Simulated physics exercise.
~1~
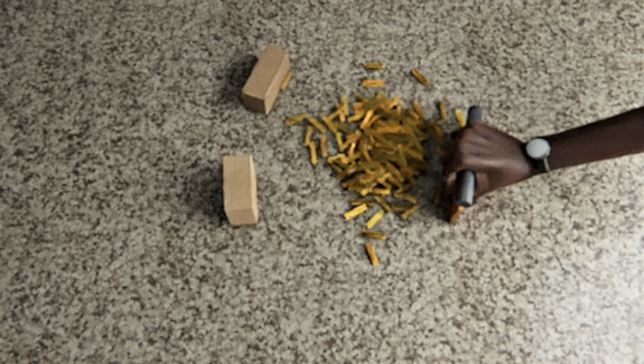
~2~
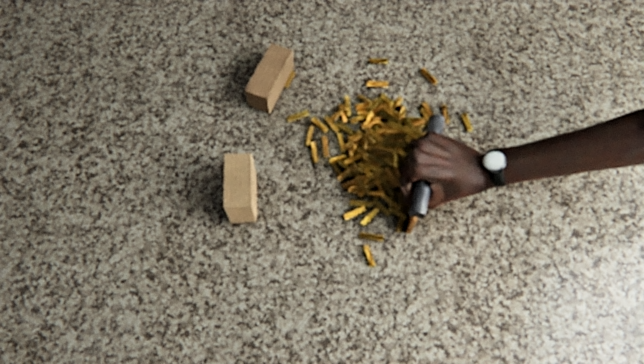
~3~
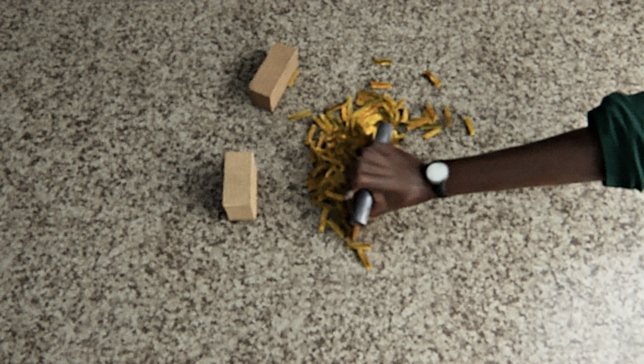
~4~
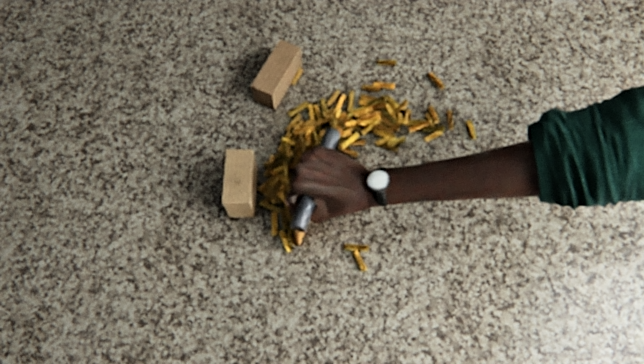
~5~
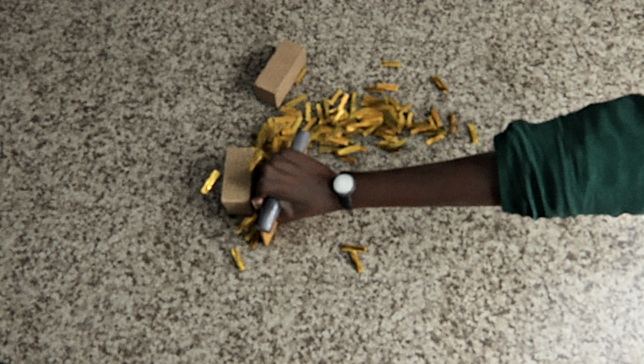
A dark-skinned hand wearing a pale-faced watch grips a grey scraper at the right edge of a heap of yellow pasta pieces, seen from above on a speckled grey-brown surface. Two tan blocks stand to the left with a gap between them. The hand pushes the scraper leftward into the heap, and the pieces bunch up ahead of it. As the arm reaches further in, a dark green sleeve appears and the pasta presses towards the blocks. The scraper stops close to the nearer block, with most pieces held before the blocks, a few slipping around or between them, and others strewn behind.
